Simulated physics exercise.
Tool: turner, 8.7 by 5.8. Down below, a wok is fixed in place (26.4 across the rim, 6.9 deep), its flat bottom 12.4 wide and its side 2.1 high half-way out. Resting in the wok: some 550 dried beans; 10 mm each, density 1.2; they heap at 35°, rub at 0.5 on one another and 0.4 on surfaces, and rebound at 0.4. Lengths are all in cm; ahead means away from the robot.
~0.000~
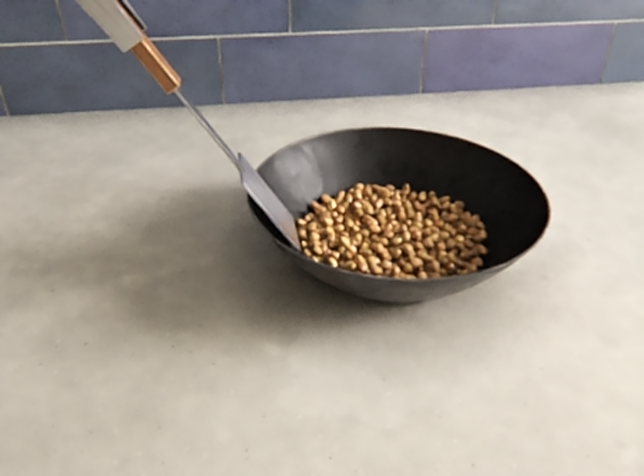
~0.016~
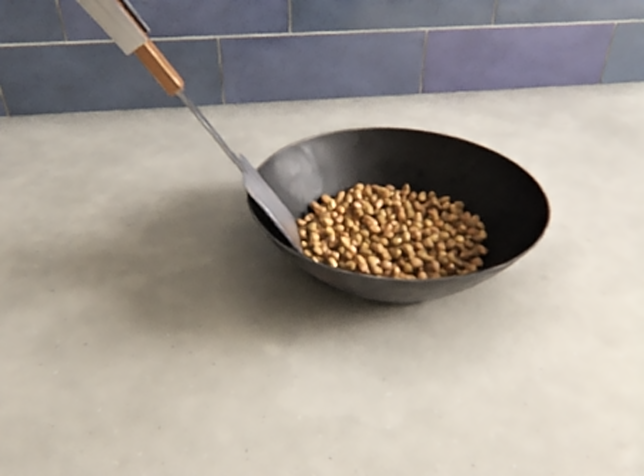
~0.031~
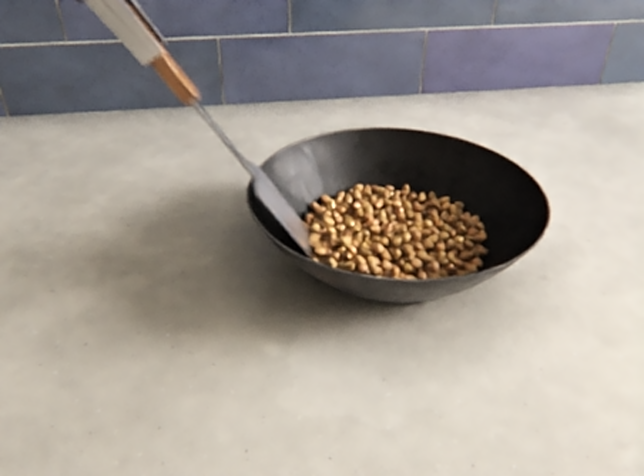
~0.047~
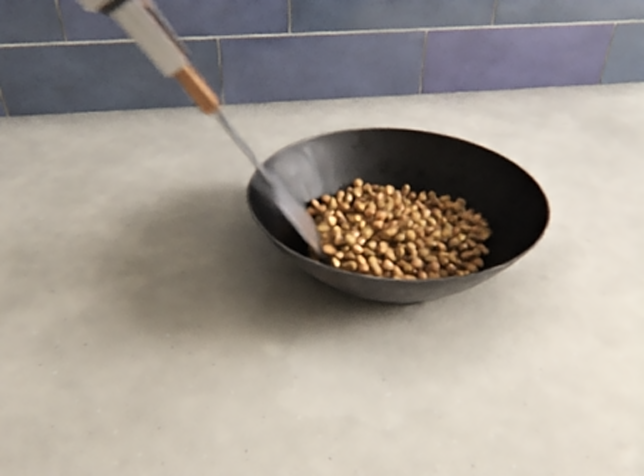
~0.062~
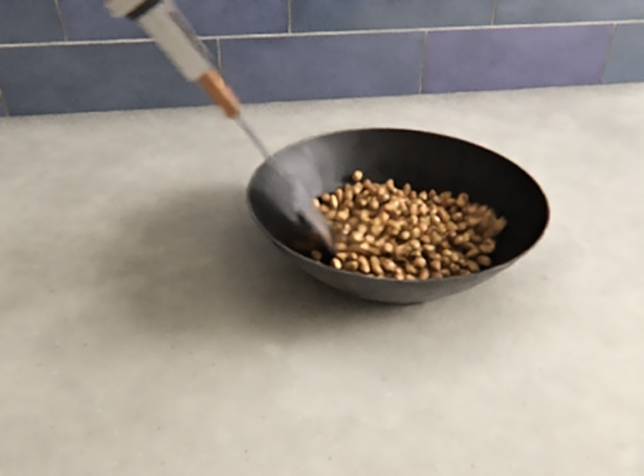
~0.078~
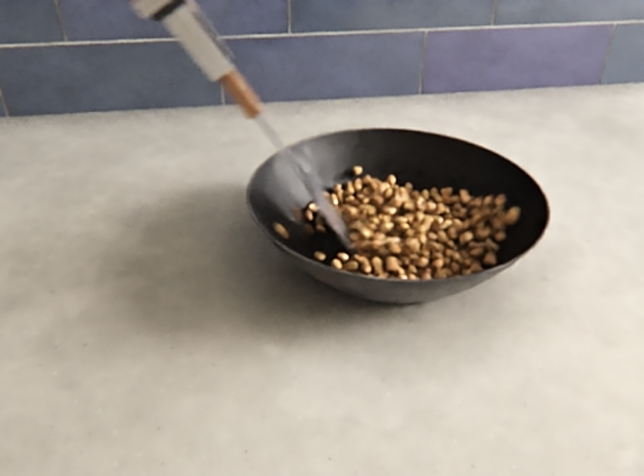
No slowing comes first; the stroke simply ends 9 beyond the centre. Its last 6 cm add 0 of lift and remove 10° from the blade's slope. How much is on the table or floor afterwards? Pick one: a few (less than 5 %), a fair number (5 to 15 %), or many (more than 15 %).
Many, more than 15 %.
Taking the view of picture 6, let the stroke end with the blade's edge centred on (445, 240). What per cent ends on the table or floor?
Approximately 0 per cent, I reckon.
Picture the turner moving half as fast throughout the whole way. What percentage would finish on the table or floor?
It would be near 5 per cent.
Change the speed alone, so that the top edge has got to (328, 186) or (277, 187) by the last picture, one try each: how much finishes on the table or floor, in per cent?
Respectively, some 30 and 5 per cent.
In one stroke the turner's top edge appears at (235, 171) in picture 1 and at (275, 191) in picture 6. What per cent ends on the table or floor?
Around 5 per cent finishes there.
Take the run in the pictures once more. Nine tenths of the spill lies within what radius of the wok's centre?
Roughly 30 cm.
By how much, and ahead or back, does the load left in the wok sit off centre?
I'd say close to 3.0 cm toward the front.
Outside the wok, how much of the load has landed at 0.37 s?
5 %.
After 0.12 s, sloping 58°, highest piece 10 above the table; 547 in the wok, 1 on the blade or in flight.
After 0.15 s, sloping 55°, highest piece 14 above the table; 542 in the wok, 6 on the blade or in flight.
After 0.37 s, sloping 48°, highest piece 11 above the table; 407 in the wok, 39 on the table or floor, 102 on the blade or in flight.
After 1.42 s, sloping 48°, highest piece 6 above the table; 405 in the wok, 143 on the table or floor.
At rest, 405 in the wok, 143 on the table or floor. That is 26 % on the table or floor.
